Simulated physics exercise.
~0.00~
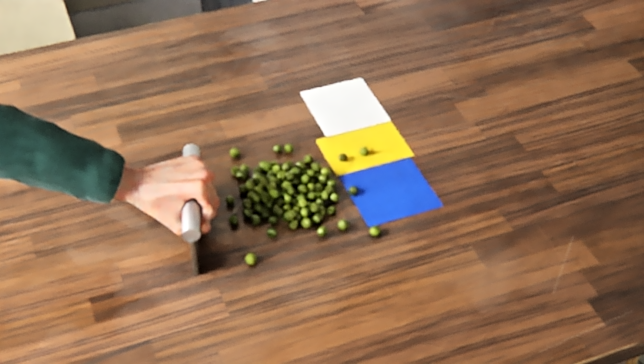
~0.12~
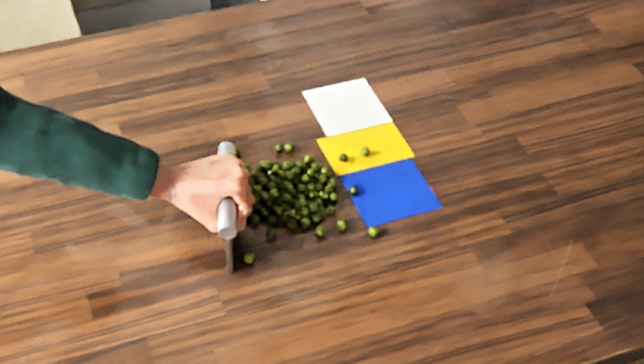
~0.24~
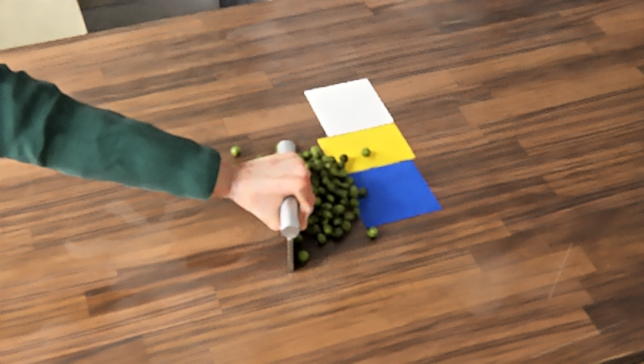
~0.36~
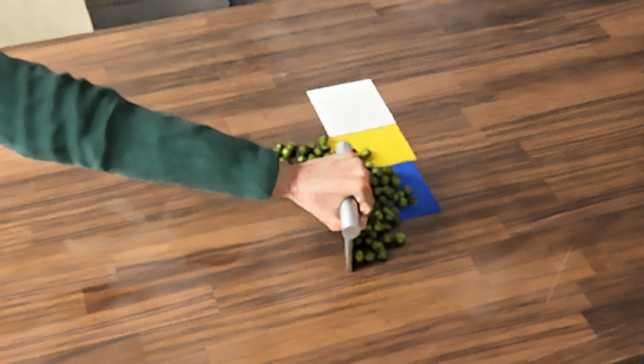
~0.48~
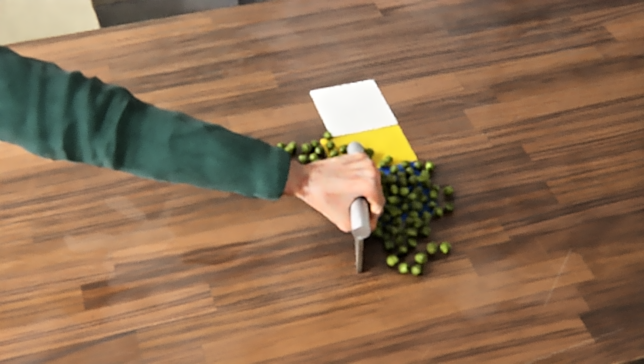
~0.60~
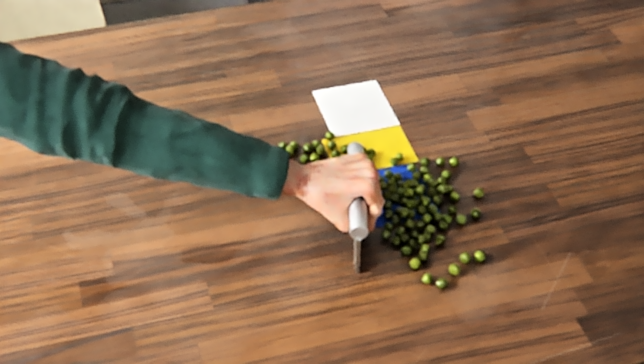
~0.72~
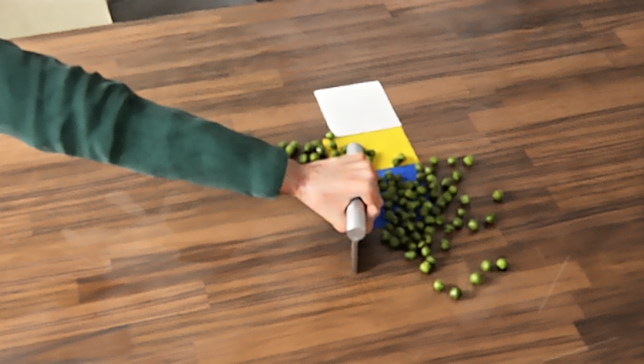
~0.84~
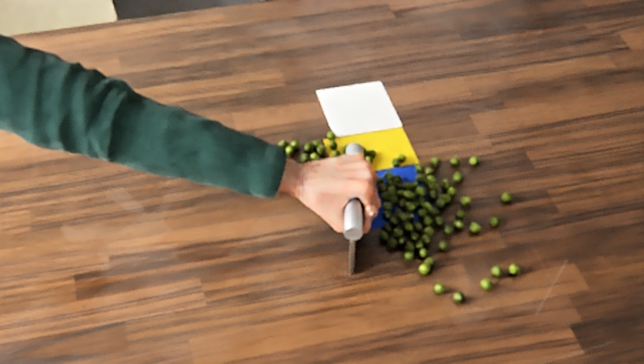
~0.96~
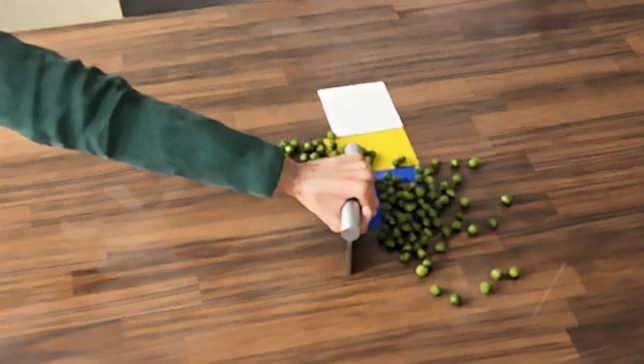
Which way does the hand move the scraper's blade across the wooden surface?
The blade moves to the right, pushing the olives ahead of it.
In the video, a hand in a green sleeve pushes a pile of small green olives rightward across a wooden surface with a scraper. The blade stops, some olives roll farther right, and the pile rests partly on the blue and yellow mats, with many olives off them and the white mat clear.
